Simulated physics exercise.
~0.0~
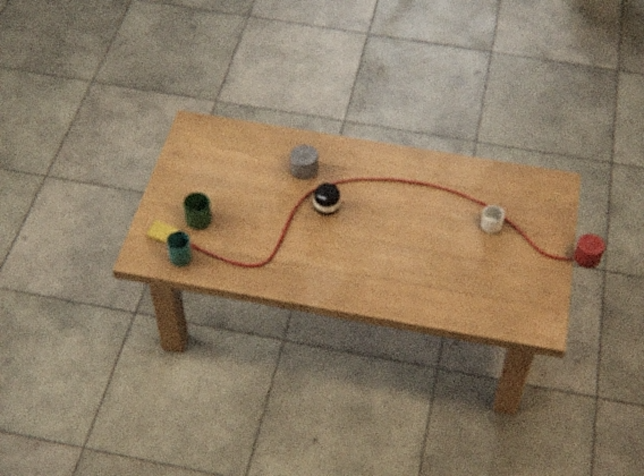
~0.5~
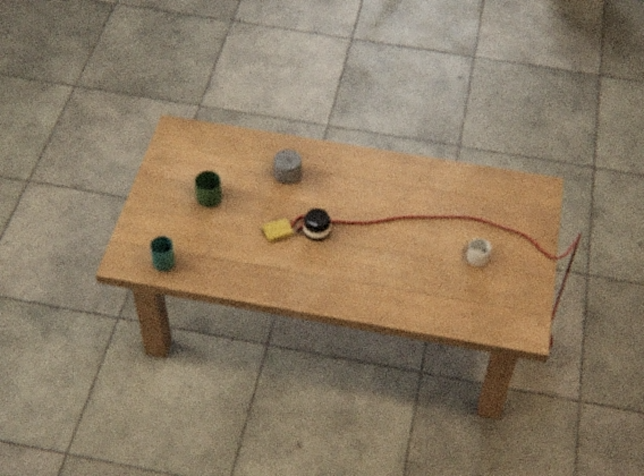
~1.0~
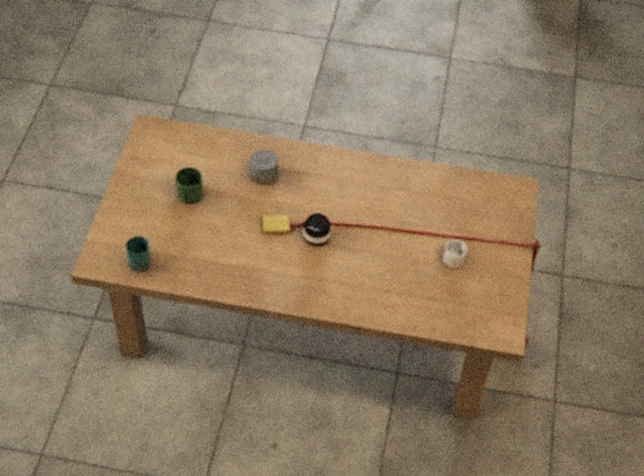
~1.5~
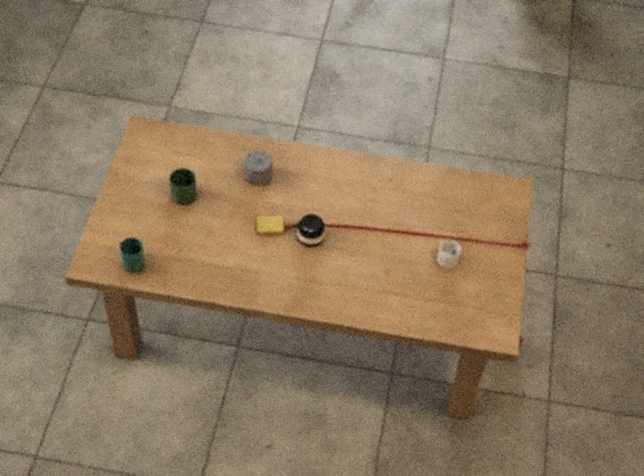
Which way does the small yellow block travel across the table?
It moves to the right, from near the teal cup at the left end to a spot just beside the black jar.
